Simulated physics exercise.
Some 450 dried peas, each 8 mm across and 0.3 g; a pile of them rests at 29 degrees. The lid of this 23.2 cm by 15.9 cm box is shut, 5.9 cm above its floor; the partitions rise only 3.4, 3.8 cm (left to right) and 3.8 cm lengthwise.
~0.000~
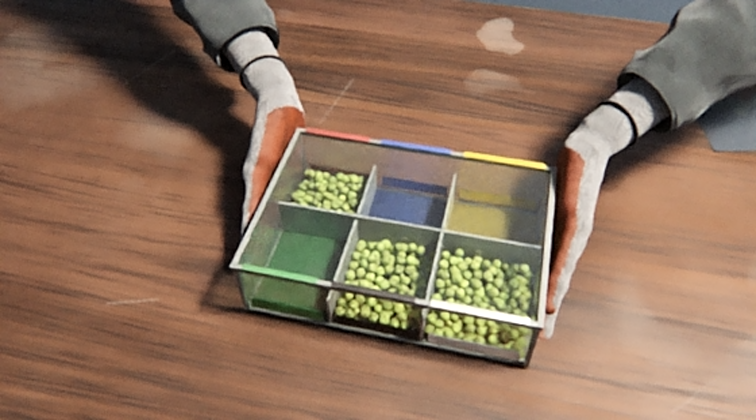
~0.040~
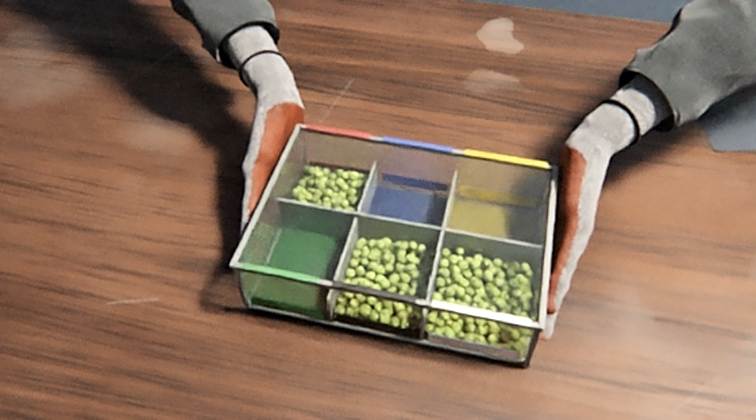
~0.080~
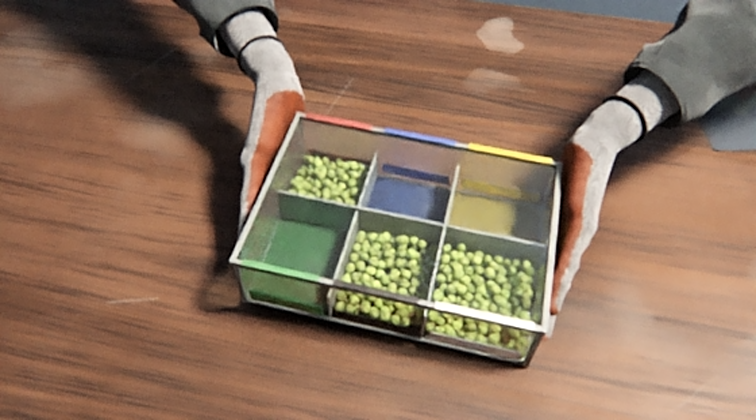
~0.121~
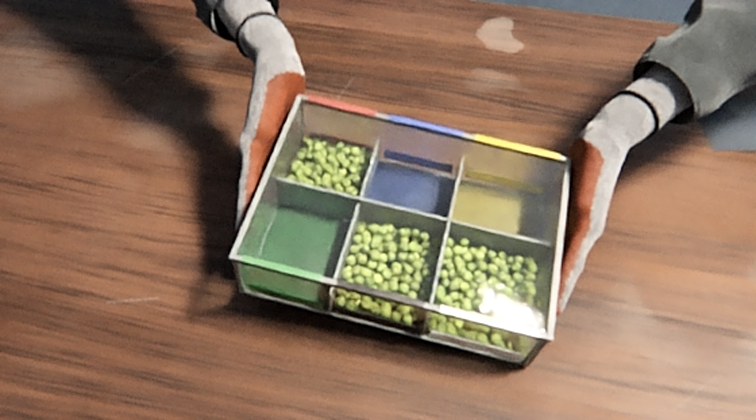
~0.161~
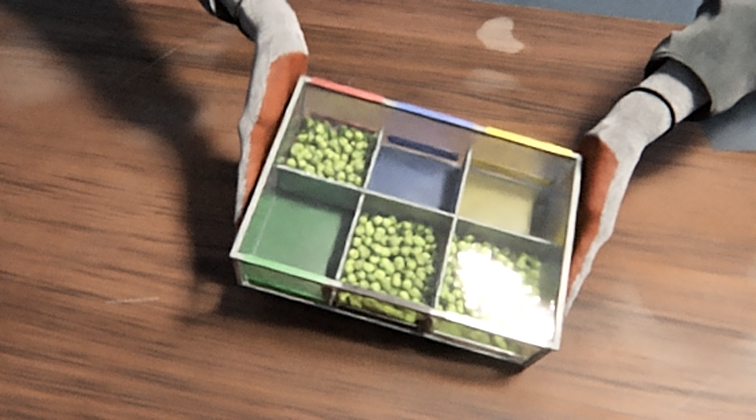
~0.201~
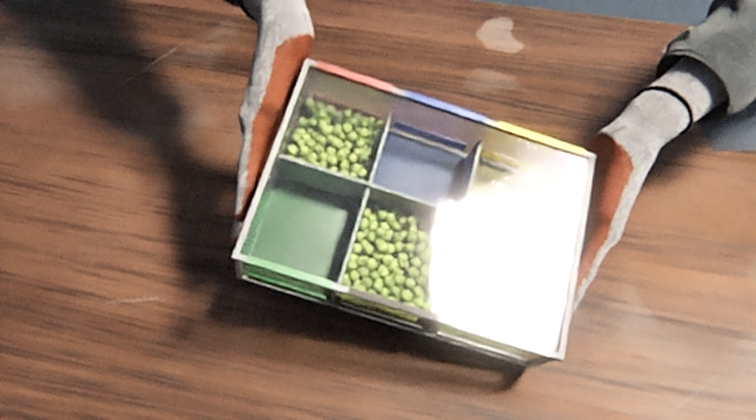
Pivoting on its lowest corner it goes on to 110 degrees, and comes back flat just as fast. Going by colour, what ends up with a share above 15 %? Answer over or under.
Red: Under, blue: Under, green: Under, yellow: Under, white: Over, black: Over.
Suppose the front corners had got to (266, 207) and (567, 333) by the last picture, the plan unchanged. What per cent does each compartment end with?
Red 0, blue 0, green 0, yellow 30, white 70, black 0.
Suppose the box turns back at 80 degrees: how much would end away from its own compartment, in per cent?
Some 30 per cent.
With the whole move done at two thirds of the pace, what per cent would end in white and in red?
In that case white 65; red 0.
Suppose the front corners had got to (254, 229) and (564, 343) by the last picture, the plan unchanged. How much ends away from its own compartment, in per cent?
It would be near 45 per cent.
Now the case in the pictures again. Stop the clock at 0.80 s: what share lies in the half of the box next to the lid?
Some 70 per cent.
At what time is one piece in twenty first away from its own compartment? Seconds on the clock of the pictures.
At about 0.65 s.
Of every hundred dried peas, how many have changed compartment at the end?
Some 40 per cent.
After 0.80 s, tilt 109 degrees; red 15 %, blue 5 %, green 5 %, white 45 %, black 35 %.
Then, at 1.20 s, tilt 47 degrees; white 60 %, black 40 %.
After 1.69 s, tilt 0 degrees; white 60 %, black 40 %.
At rest (2.4 s), red 0 %, blue 0 %, green 0 %, yellow 0 %, white 60 %, black 40 %.
